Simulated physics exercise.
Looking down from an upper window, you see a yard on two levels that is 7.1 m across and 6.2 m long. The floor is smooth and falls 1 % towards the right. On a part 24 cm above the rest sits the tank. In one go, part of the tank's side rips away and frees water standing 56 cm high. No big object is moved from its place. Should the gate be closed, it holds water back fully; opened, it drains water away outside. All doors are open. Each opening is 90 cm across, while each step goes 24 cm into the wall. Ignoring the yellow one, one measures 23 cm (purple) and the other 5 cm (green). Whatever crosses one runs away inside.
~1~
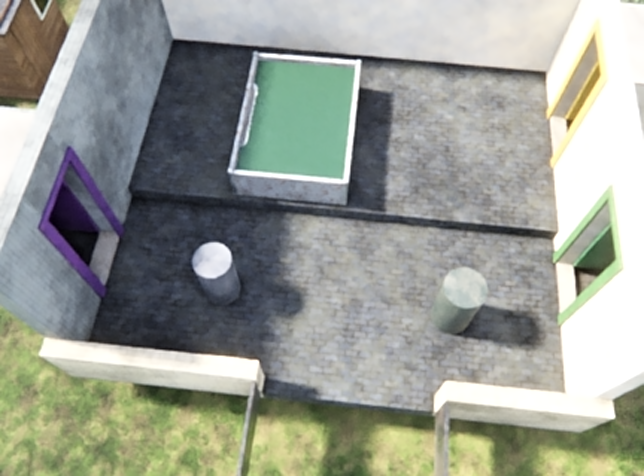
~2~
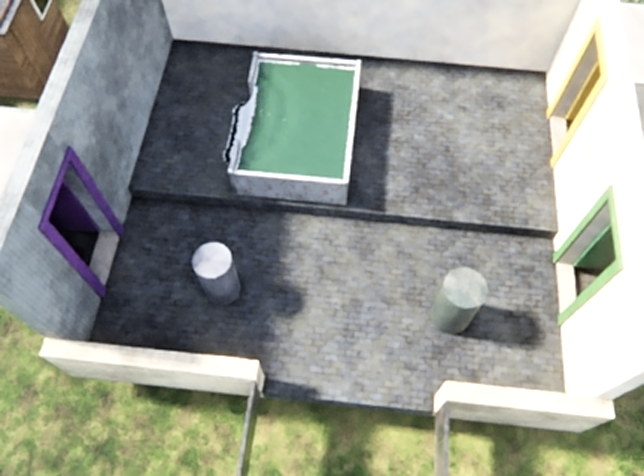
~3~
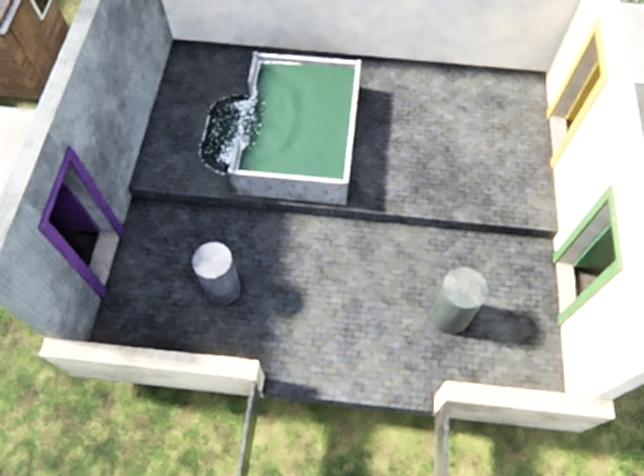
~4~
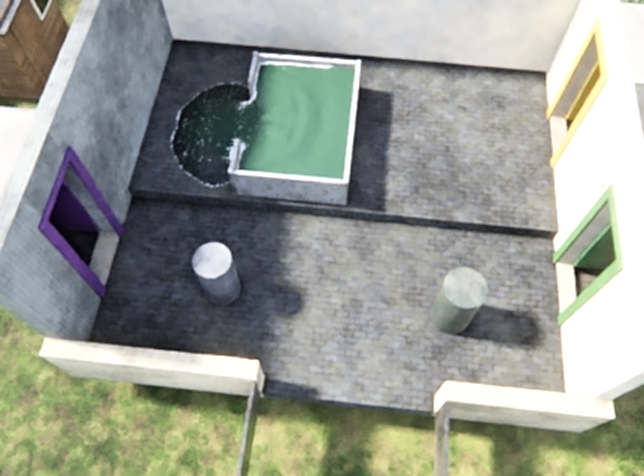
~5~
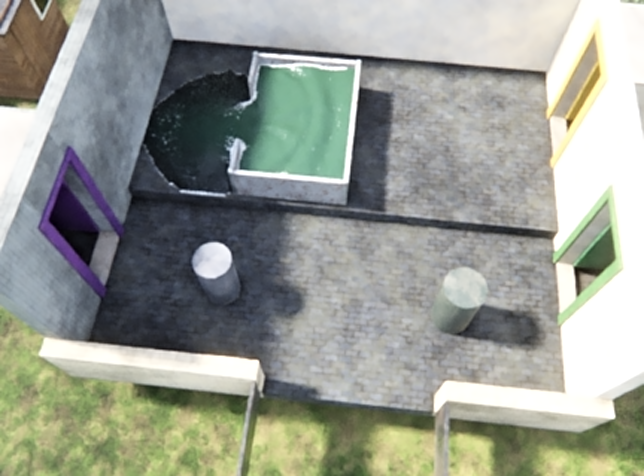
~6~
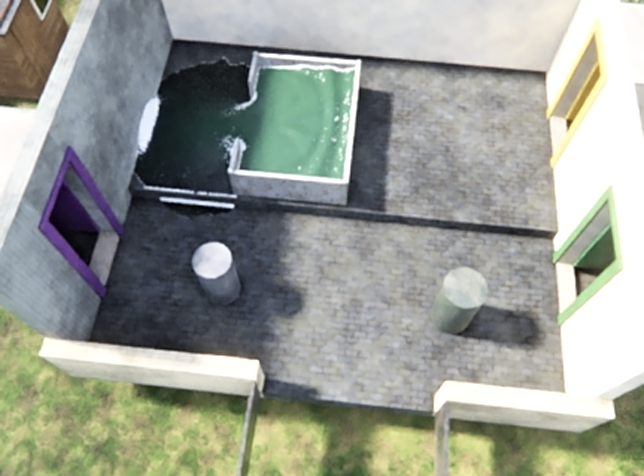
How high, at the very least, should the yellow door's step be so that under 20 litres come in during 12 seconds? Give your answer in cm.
It should be at least 6.5 cm or so.
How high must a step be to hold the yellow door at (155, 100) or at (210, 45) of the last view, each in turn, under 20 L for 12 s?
Roughly 27 cm, then roughly 22 cm.
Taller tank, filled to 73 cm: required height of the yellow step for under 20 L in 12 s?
A step of about 9.0 cm does it.
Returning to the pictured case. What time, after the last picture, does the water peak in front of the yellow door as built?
Peak time: About 7.0 s.
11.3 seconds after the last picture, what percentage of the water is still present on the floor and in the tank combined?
I'd put it at about 92 per cent.
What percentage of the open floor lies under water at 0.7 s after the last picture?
I'd say near 15 percent.
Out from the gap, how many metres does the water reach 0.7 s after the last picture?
Around 3.0 m from the gap.
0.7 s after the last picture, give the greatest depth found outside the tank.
Max depth: Around 36 cm.
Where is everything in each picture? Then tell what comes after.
In the first frame, still water, 56 cm deep, in the tank at (298, 117); the yellow door at (574, 101) is dry.
In the second frame, the gap is at (249, 127), the front 0.2 m out at (230, 160); the back of the tank holds 56 cm.
In the third frame, the front is at (204, 148), 0.7 m from the gap at (249, 128); 0.8 m2 of floor is wet, 56 cm left at the back.
In the fourth frame, the front is at (177, 146), 1.2 m from the gap at (249, 128); 1.9 m2 of floor is wet, 56 cm left at the back.
In the fifth frame, the front is at (148, 137), 1.7 m from the gap at (249, 128); 3.1 m2 of floor is wet, 54 cm left at the back.
In the sixth frame, water pours out at (249, 127) and has run 1.8 m, to (136, 166); about 6 cm deep outside, 47 cm at the back; 5.4 m in a straight line remain to the yellow door at (574, 101).
Then, 0.7 s after the last picture water covers 15 % of the floor, deepest (36 cm) near (146, 131); it has not reached the yellow door.
Then, 2.3 s after the last picture water covers 30 % of the floor, deepest (28 cm) near (174, 41); it has not reached the yellow door.
Then, 11.3 s after the last picture water covers 90 % of the floor, deepest (11 cm) near (564, 409); 7 cm at the yellow door, 16 litres in over its 7 cm step.
At the yellow door as built, the water peaked near 10 cm, 7.1 s after the last picture.
Run again over the same 12 s with other heights there, 35 litres in over 5.5 cm, 11 litres over 7.5 cm. The limit of 20 litres is kept from about 6.5 cm up.
